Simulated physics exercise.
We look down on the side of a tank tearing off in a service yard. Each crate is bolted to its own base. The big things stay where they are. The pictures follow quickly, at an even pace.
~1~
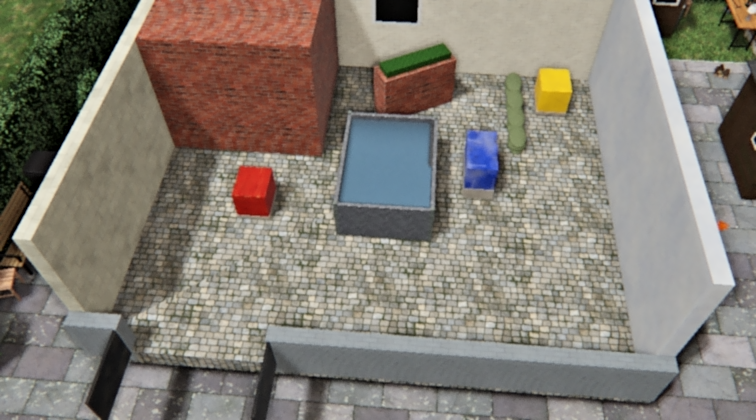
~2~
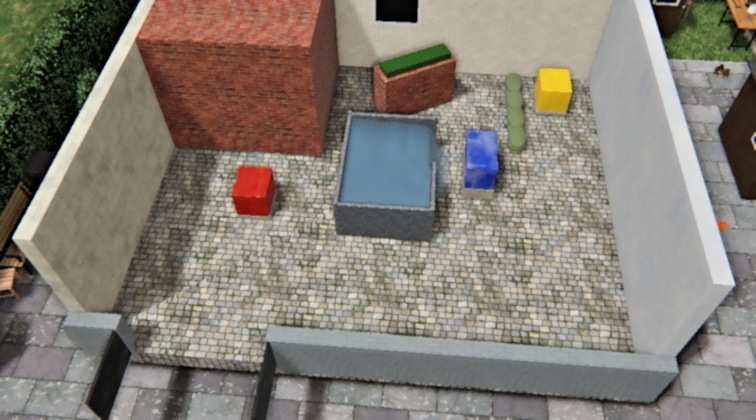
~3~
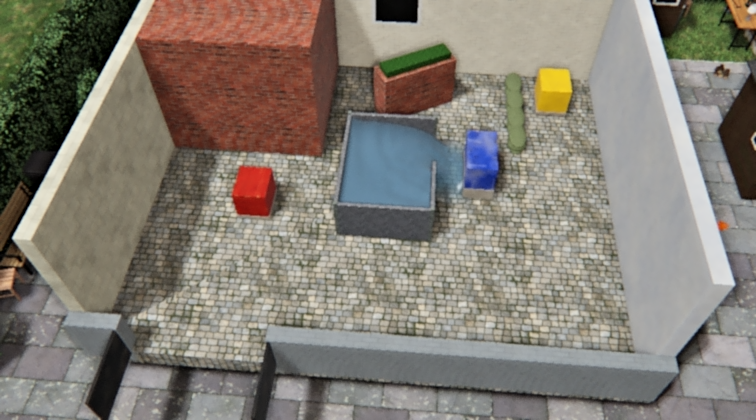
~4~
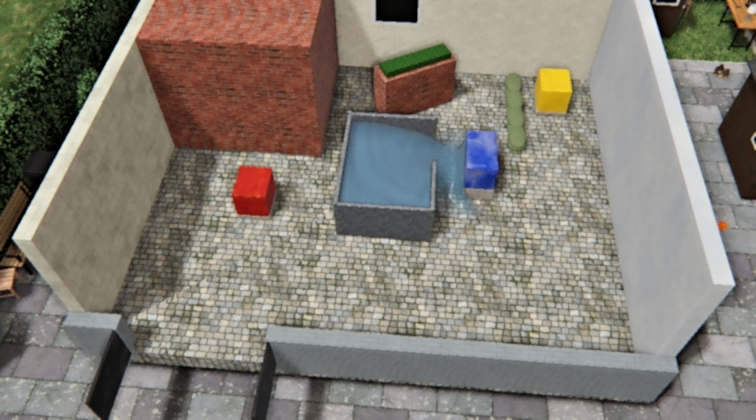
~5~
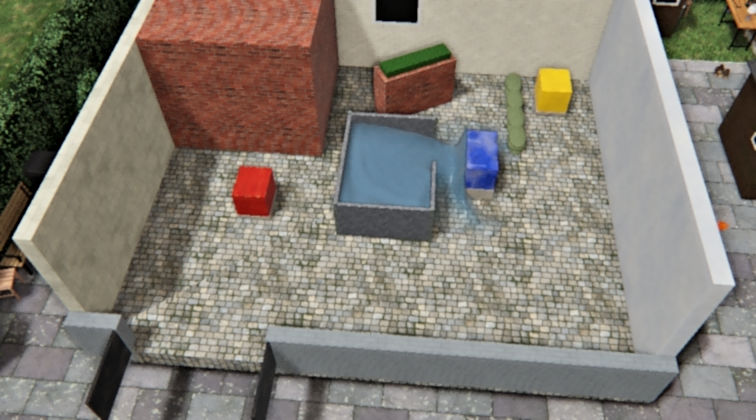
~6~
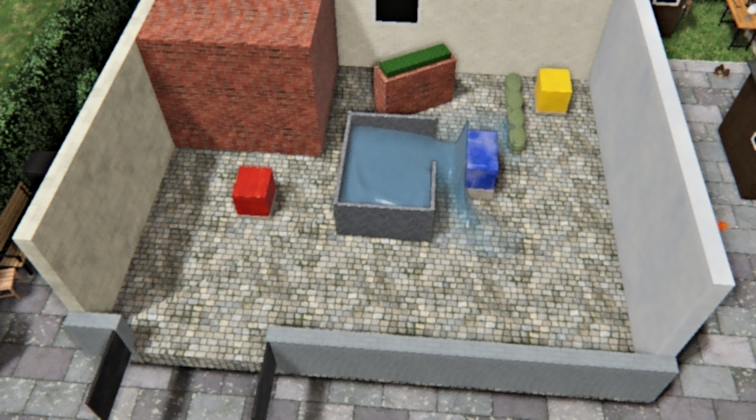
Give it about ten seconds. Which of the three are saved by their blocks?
In the end: The blue crate gets wet; the red crate stays dry; the yellow crate stays dry.
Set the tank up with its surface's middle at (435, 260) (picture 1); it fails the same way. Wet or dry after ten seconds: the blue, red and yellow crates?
Then: Blue crate keeps dry, red crate escapes it, yellow crate is topped.
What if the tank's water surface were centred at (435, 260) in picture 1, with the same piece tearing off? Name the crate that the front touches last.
I say the red-painted one.
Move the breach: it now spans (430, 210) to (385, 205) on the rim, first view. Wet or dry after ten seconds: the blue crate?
Then: Blue keeps dry.
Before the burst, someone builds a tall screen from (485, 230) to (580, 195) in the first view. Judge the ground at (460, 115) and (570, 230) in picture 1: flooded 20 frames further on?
In turn: Covered, clear.
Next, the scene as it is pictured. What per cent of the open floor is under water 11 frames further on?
Close to 40 %.
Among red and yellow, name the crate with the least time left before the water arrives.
It is the yellow one.
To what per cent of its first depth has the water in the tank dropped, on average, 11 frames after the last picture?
About 50 per cent.
A moment on, water covers 25 % of the floor; the blue crate water round its plinth, the red crate not reached, the yellow crate not reached.
Next, water covers 40 % of the floor; the blue crate water round its plinth, the red crate not reached, the yellow crate water round its plinth.
Then, water covers 55 % of the floor; the blue crate water round its plinth, the red crate not reached, the yellow crate water round its plinth.
Later, water covers 75 % of the floor; the blue crate water round its plinth, the red crate water round its plinth, the yellow crate water round its plinth.
In the end, water covers 85 % of the floor; the blue crate was topped, the red crate stayed above the water, the yellow crate stayed above the water.
